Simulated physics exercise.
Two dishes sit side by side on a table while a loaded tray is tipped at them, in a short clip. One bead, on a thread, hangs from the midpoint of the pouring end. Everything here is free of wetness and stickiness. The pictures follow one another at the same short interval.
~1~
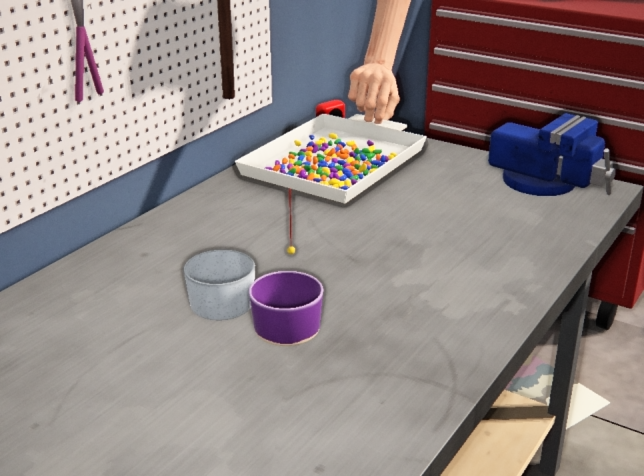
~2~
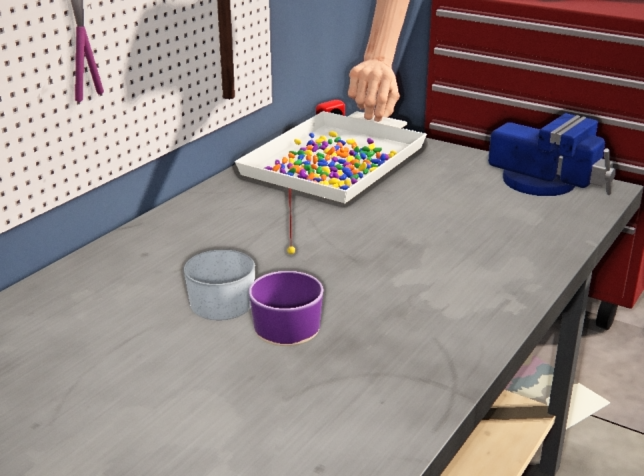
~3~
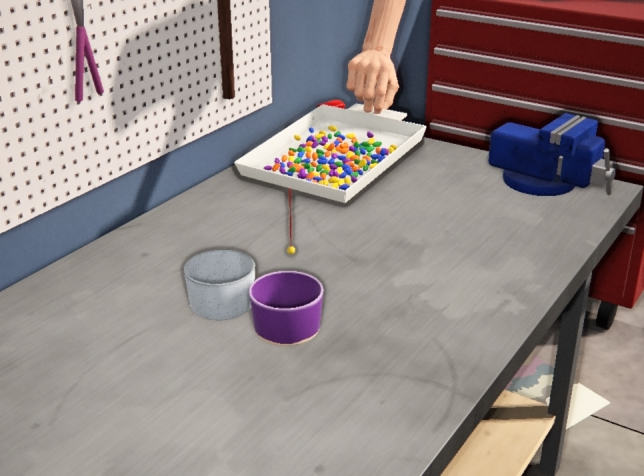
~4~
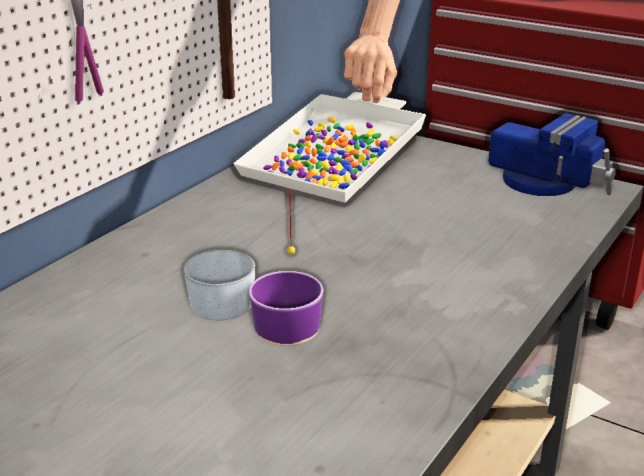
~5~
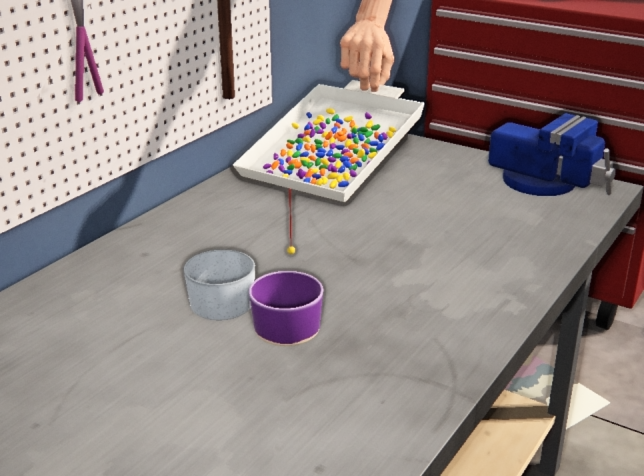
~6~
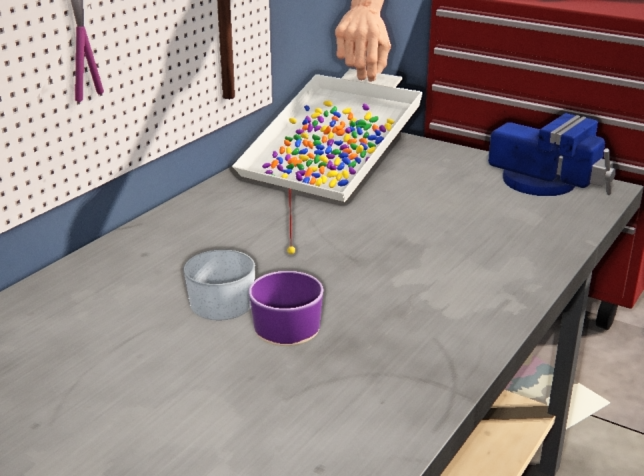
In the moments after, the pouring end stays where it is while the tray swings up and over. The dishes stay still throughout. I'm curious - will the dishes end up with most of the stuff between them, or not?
Yes: Majority caught.
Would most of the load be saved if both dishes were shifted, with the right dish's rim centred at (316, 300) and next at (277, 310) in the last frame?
Try 1: A majority of it. Try 2: A minority of it.
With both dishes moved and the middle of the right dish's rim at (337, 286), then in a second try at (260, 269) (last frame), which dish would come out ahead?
For the first placement, the left-side one; for the second placement, the right-side one.
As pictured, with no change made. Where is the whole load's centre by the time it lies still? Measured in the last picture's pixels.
Somewhere close to (271, 321) in the last picture.
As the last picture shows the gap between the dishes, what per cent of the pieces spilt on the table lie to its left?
Looks to be around 30 per cent of the spill.
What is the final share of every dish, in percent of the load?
The left dish keeps near 30 in a hundred, the right dish near 50 in a hundred.
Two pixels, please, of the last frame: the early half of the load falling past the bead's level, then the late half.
Around (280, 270) at first; around (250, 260) after that.
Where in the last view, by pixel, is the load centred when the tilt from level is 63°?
Centre estimate: (295, 156).
Shortly afterwards, tray tipped steeply; all but a few on the tray; only a few in the air.
Next, tray tipped past a quarter turn; near two thirds on the tray; a little in the right dish; only a few in the left dish; only a few outside both; near a quarter in the air.
Some moments later, tray tipped past a quarter turn; near half in the right dish; near a third in the left dish; near a quarter outside both.
In the end, tray tipped past a quarter turn; near half in the right dish; near a third in the left dish; near a quarter outside both.
